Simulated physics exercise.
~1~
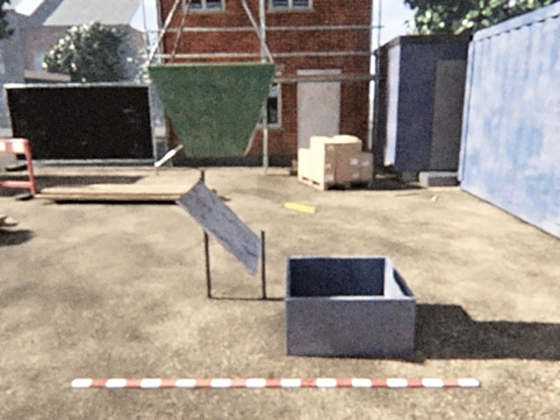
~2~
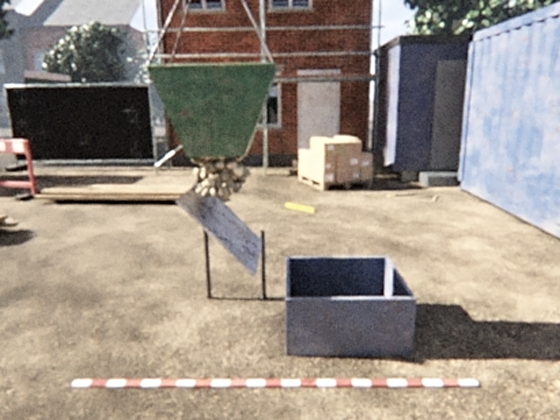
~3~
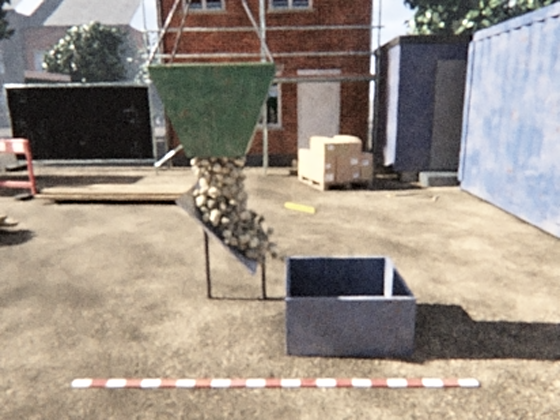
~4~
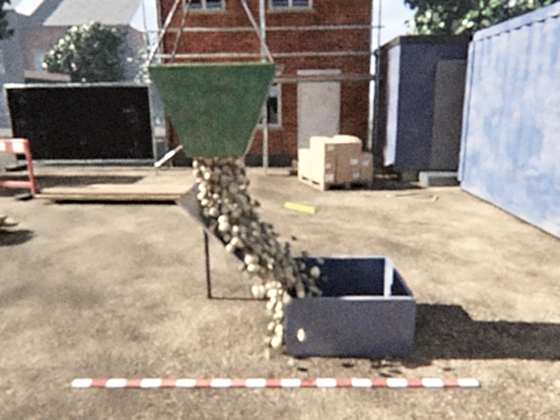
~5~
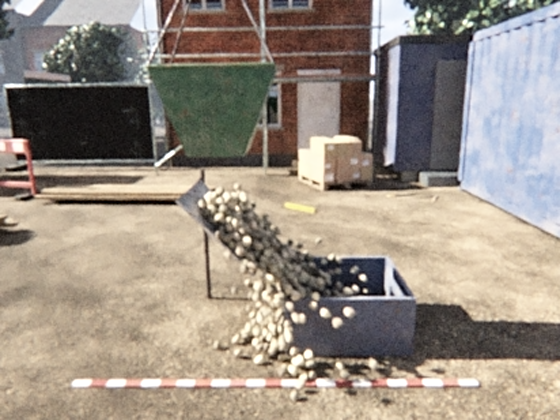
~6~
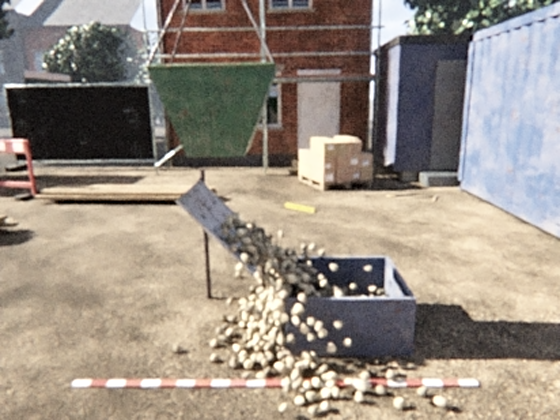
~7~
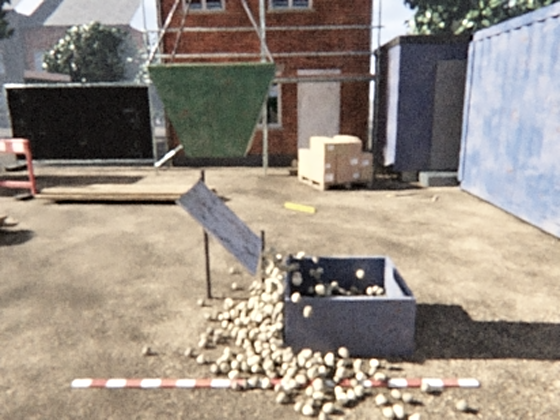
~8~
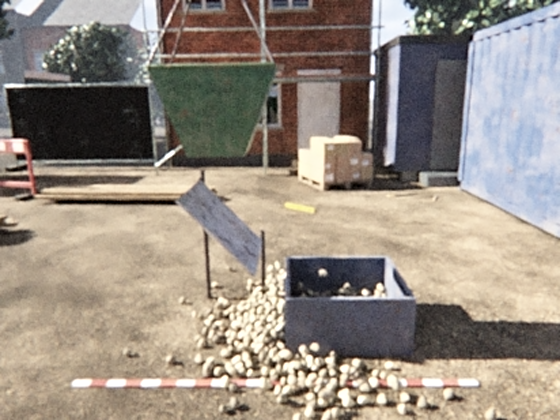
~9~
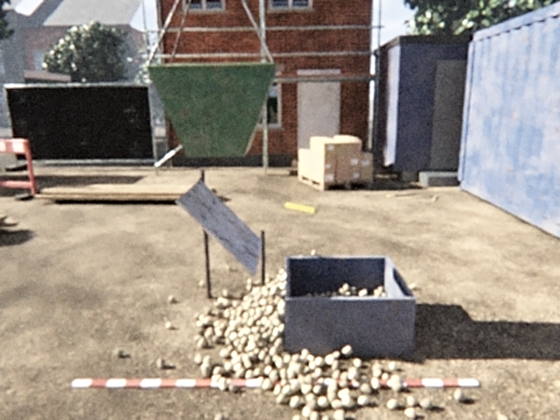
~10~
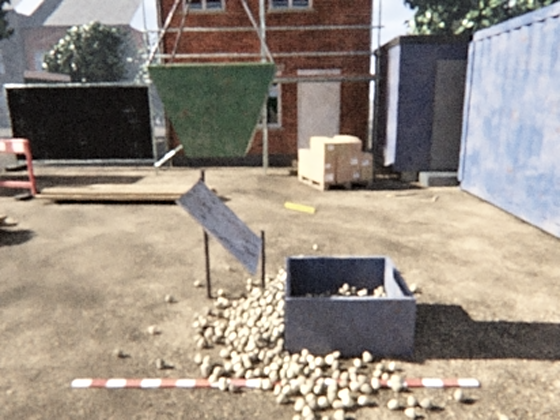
Pale rounded stones pour from a green hopper hanging over a sunlit dirt yard, seen from the front by a still camera. Below it a tilted grey metal sheet on thin posts slopes down toward an open blue-grey bin, with a red-and-white striped staff on the ground in front and a brick building behind. The stones strike the sheet and slide down to the right, some dropping into the bin while many spill short of it. The hopper empties, the sheet clears, and the stones settle, some inside the bin and a larger heap spread to its left and front, across the staff.
